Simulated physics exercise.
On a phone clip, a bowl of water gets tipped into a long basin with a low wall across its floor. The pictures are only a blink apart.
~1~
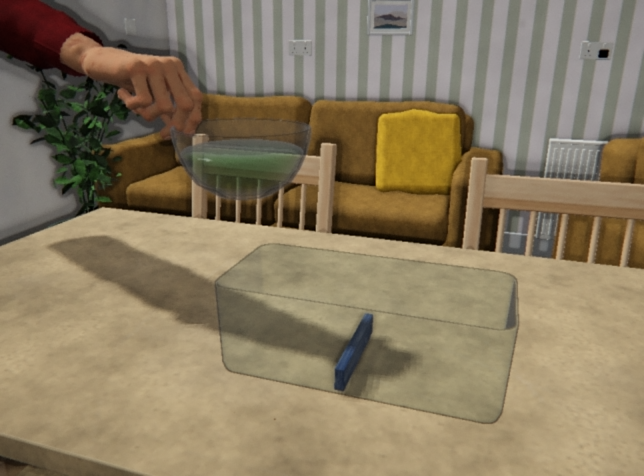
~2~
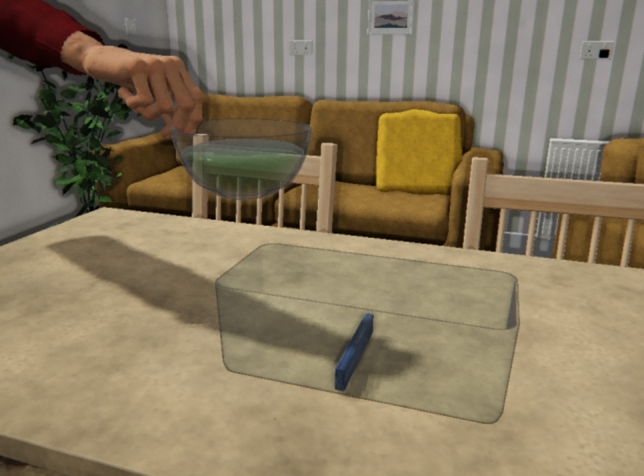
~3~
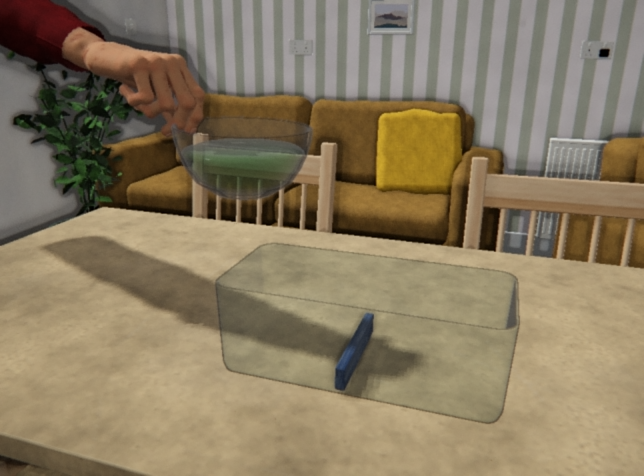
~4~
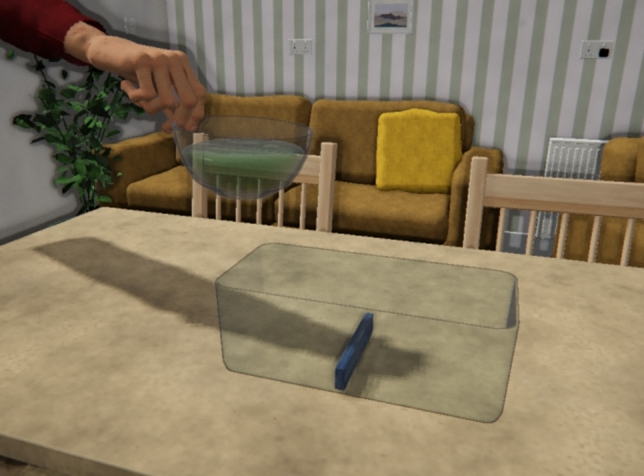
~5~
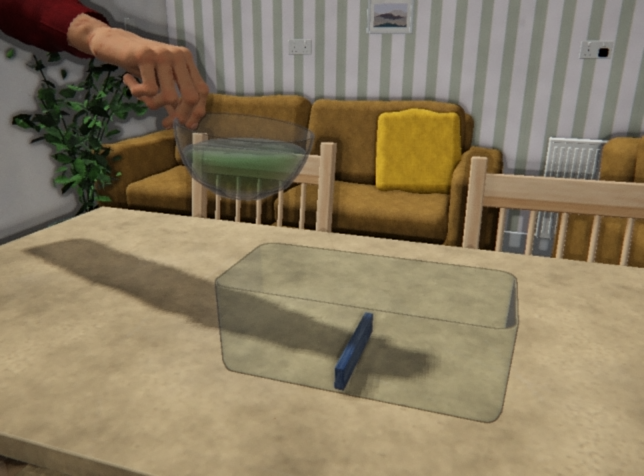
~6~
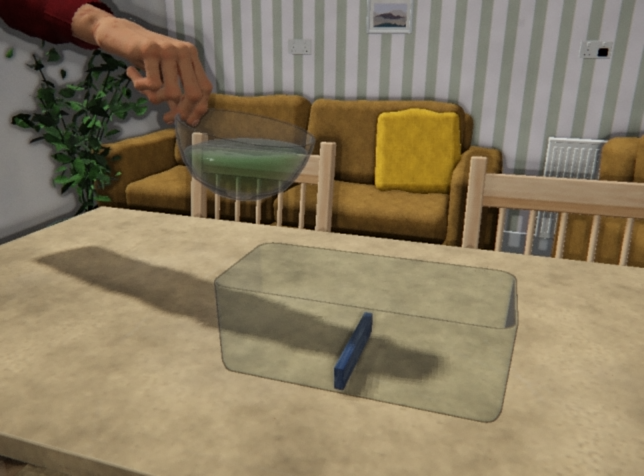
In a living room, a red-sleeved hand slowly tilting a clear bowl of green liquid rightward above a long transparent basin.
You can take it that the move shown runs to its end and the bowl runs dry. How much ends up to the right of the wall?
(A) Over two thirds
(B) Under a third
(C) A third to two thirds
(C) A third to two thirds.
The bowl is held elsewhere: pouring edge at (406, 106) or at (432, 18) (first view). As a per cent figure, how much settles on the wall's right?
It would come to near 90 per cent, and then near 65 per cent.
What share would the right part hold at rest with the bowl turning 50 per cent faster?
Roughly 40 per cent ends up there.
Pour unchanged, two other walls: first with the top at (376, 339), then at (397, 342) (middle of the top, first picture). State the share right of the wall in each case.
It works out to around 5 per cent for the first and around 10 per cent for the second.
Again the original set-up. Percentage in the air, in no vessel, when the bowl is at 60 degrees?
It's about 30 per cent.
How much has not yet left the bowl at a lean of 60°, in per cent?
I'd put it near 60 %.
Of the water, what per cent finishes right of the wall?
It is close to 45 per cent.
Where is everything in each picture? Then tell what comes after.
It leans 0°; its right rim is at (306, 133); the water meets the walls at (192, 145) and (302, 153); the long basin's rim runs from (240, 263) to (517, 302); the wall's top is at (356, 340), in the first frame.
It leans 0°; its right rim is at (307, 133); the water meets the walls at (192, 145) and (303, 153), in the second frame.
It leans 2°; its right rim is at (308, 134); the water meets the walls at (193, 144) and (303, 153), in the third frame.
It leans 4°; its right rim is at (308, 137); the water meets the walls at (193, 144) and (304, 154), in the fourth frame.
It leans 7°; its right rim is at (309, 141); the water meets the walls at (194, 143) and (304, 155), in the fifth frame.
It leans 11°; its right rim is at (310, 146); the water meets the walls at (195, 144) and (306, 154), in the sixth frame.
A moment on, the bowl is tipped part way and 62 per cent is still to pour, 7 is left of the wall and 3 right of it.
Next, the bowl is tipped on its side and 6 per cent is still to pour, 40 is left of the wall and 44 right of it.
Then the bowl is tipped on its side and 0 per cent is still to pour, 53 is left of the wall and 46 right of it.
Later the bowl is tipped on its side and 0 per cent is still to pour, 53 is left of the wall and 46 right of it.
At rest 53 per cent lies left of the wall, 46 right of it and 1 outside.
